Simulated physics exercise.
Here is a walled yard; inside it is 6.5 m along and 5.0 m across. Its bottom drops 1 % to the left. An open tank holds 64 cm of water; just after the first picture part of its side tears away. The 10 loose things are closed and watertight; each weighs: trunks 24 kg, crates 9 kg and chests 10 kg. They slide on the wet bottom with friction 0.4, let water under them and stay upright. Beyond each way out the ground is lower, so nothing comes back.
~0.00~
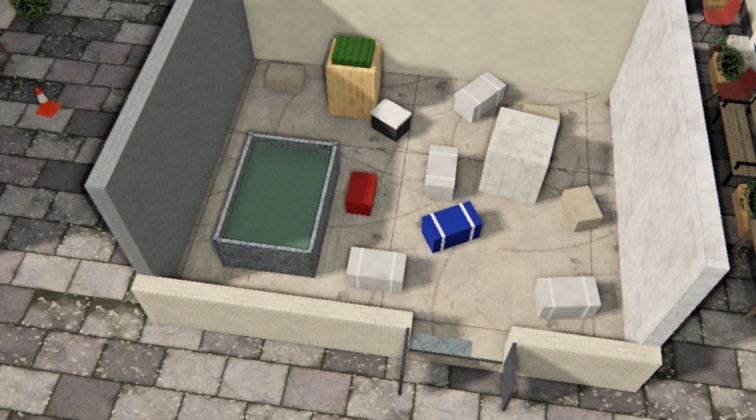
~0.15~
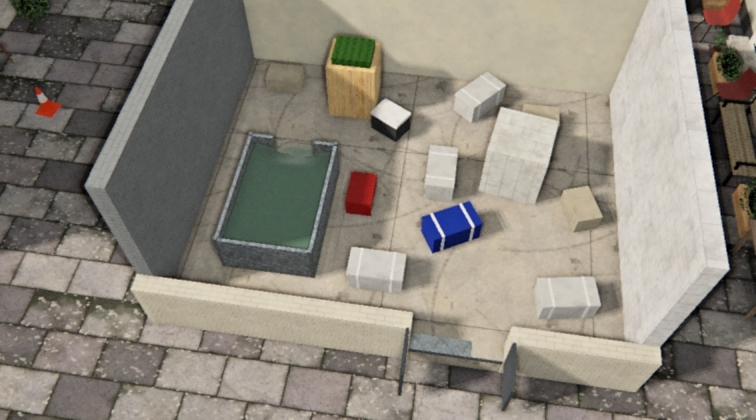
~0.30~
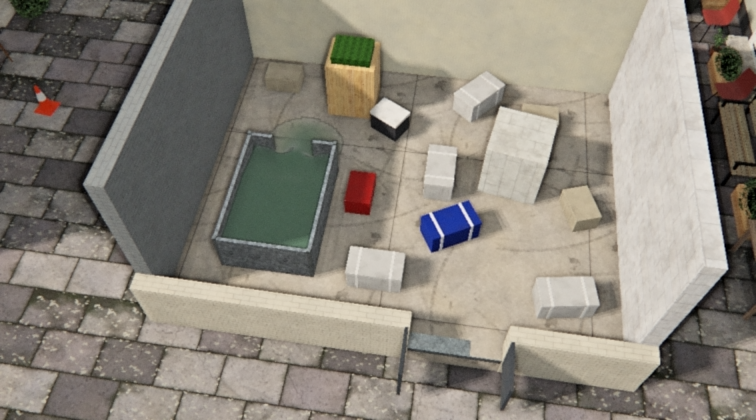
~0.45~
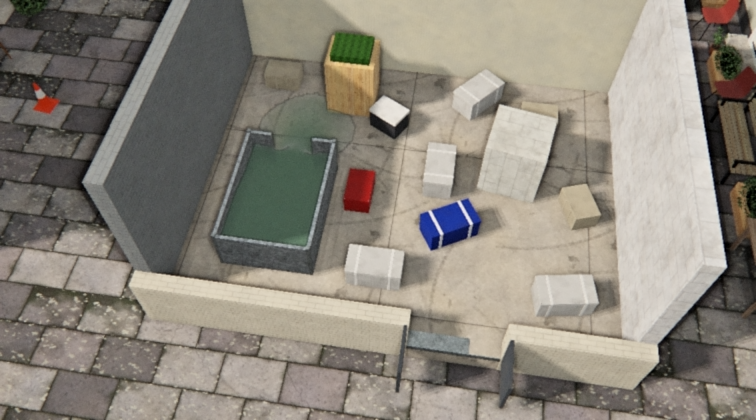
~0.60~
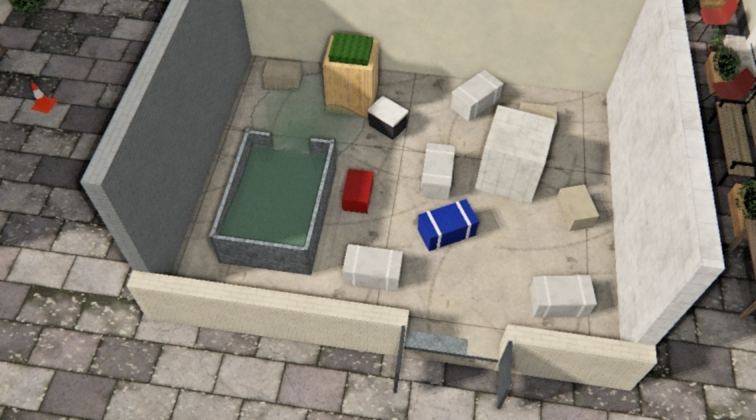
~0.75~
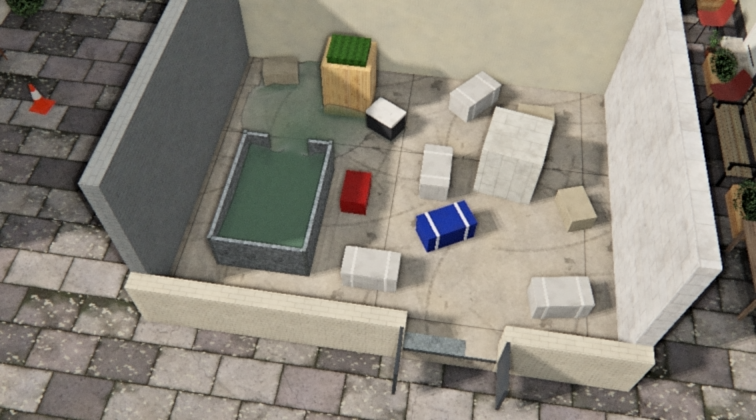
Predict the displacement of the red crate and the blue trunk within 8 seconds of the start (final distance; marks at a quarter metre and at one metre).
Red crate holds its place, blue trunk holds its place.
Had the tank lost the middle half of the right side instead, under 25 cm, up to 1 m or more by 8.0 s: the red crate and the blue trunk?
In that case the red crate gets carried off, the blue trunk travels far.
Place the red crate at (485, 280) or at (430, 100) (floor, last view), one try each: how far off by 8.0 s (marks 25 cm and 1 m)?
In turn: It stays put; it ends far away.
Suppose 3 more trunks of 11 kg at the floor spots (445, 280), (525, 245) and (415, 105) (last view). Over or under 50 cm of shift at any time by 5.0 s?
In turn: Under, short of it, over.
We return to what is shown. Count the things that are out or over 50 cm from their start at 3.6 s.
2 of them.
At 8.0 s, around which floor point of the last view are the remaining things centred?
At about (468, 211).
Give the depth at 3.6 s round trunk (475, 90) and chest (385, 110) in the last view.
About 6 and 5 cm.
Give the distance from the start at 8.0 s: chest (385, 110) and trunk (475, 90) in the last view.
In turn: 350 cm, 200 cm.
After 1.6 s the red crate is near (356, 187), 0.0 m from its start, aground; the blue trunk is near (447, 219), 0.0 m from its start, aground; 0 of 10 are out; 1 afloat.
After 3.6 s the red crate is near (356, 187), 0.0 m from its start, aground; the blue trunk is near (447, 219), 0.0 m from its start, aground; 0 of 10 are out; 1 afloat.
After 5.6 s the red crate is near (356, 187), 0.0 m from its start, aground; the blue trunk is near (447, 219), 0.0 m from its start, aground; 0 of 10 are out; 3 afloat.
After 8.0 s the red crate is near (356, 187), 0.0 m from its start, aground; the blue trunk is near (447, 219), 0.0 m from its start, aground; 0 of 10 are out; 2 afloat.
